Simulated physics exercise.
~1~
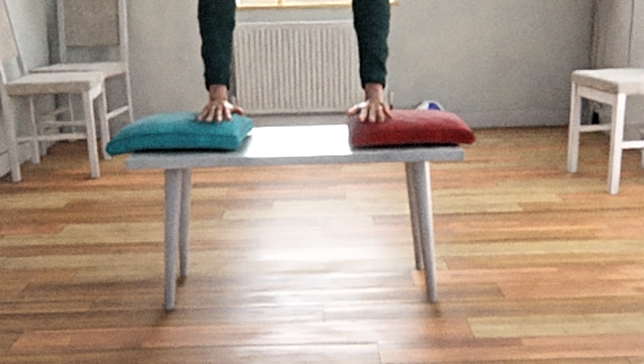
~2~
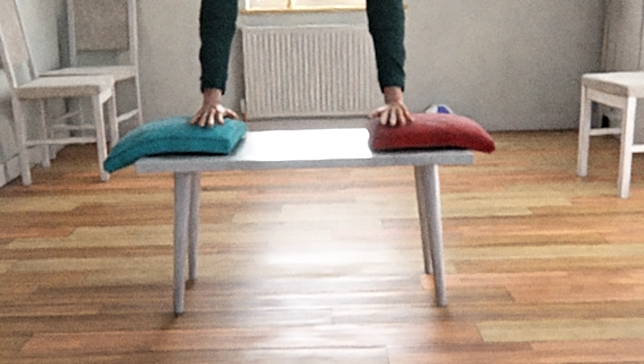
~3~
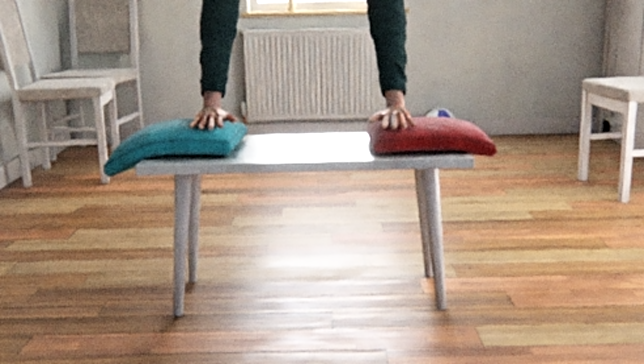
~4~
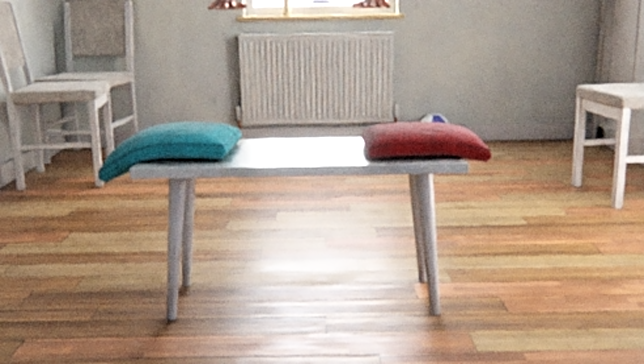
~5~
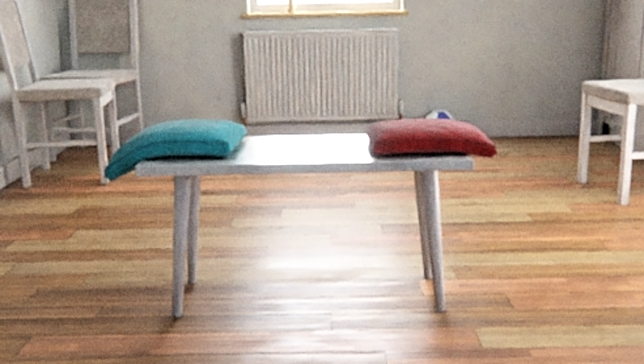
Two hands in dark green sleeves press down on a turquoise pillow at the left and a red pillow at the right, both lying on a pale side table in a room with a wooden floor. The slightly swaying view faces a white radiator below a window, with white chairs on either side. The hands push the pillows a little farther apart, toward the ends of the table. They then let go and lift up out of view. Both pillows stay on the tabletop, resting still with their outer edges past its ends.
